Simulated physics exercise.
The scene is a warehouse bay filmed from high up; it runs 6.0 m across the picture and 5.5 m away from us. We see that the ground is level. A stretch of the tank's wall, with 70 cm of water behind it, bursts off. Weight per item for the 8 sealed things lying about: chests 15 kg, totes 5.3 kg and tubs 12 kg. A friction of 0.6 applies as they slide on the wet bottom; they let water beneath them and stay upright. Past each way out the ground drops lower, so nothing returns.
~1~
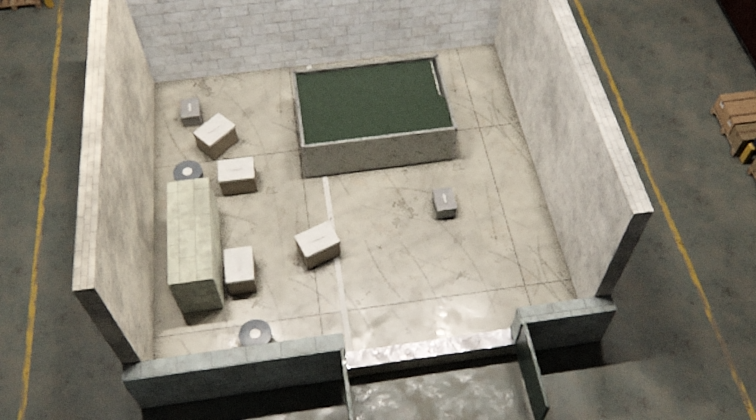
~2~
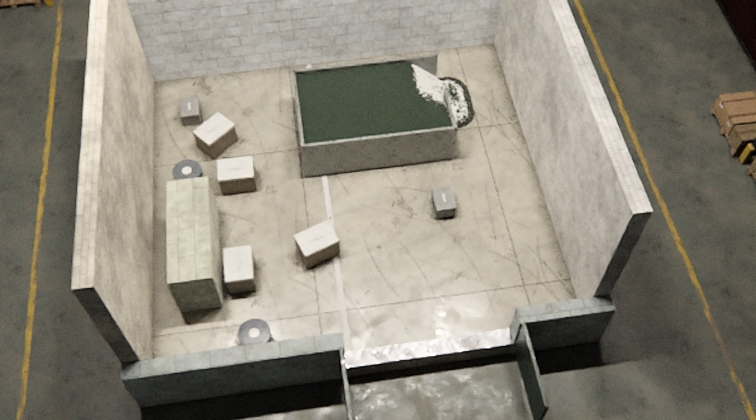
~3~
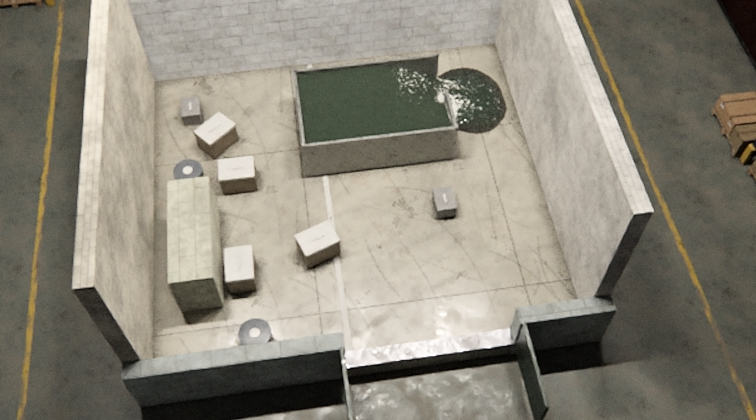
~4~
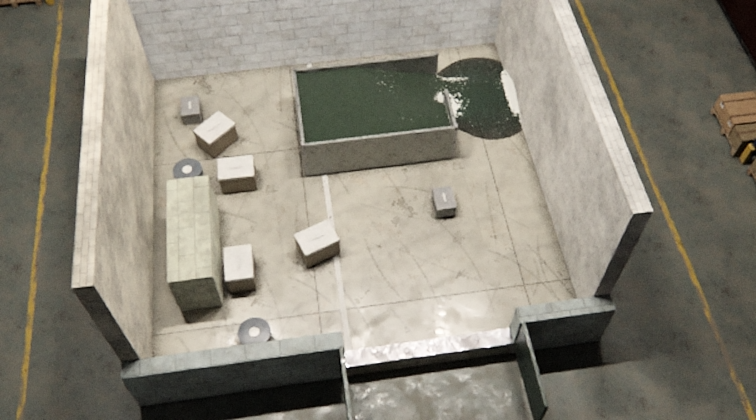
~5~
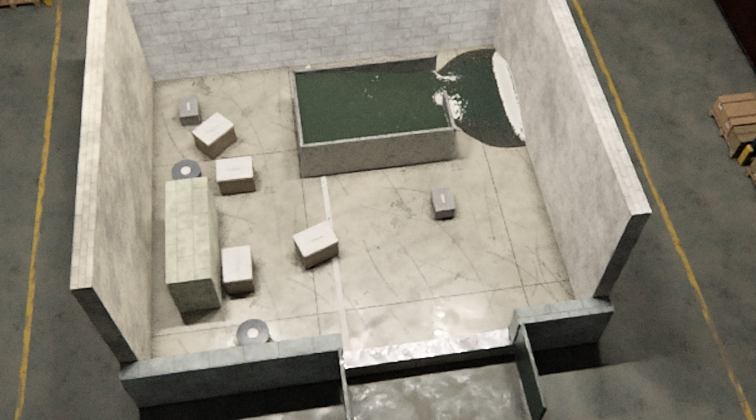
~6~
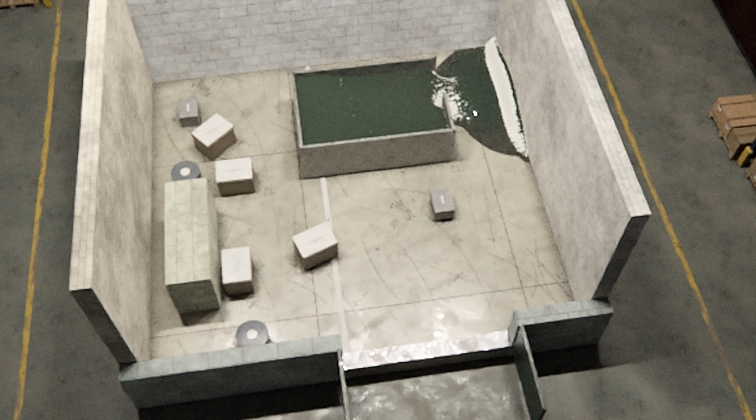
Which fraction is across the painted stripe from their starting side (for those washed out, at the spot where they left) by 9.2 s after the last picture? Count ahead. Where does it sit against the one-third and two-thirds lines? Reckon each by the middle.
Below a third.
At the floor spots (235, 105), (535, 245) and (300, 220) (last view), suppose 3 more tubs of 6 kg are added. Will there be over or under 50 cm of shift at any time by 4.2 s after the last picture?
In the order asked: Crosses the line, crosses the line, stays inside the line.
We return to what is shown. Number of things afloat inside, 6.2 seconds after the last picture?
The count is 2.
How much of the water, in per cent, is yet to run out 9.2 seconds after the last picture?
I'd say some 80 percent hasn't gone yet.
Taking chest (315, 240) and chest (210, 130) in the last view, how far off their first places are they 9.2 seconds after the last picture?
In order: 0 cm and 80 cm.
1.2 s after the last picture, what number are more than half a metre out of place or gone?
The answer is 0.
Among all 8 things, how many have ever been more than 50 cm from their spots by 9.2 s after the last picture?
By my count, 6.
Then, 1.2 s after the last picture 0 of 8 are over the mark; 0 afloat.
Then, 3.8 s after the last picture 0 of 8 are over the mark; 1 afloat.
Then, 6.2 s after the last picture 0 of 8 are over the mark; 2 afloat.
Then, 9.2 s after the last picture 0 of 8 are over the mark; 3 afloat.
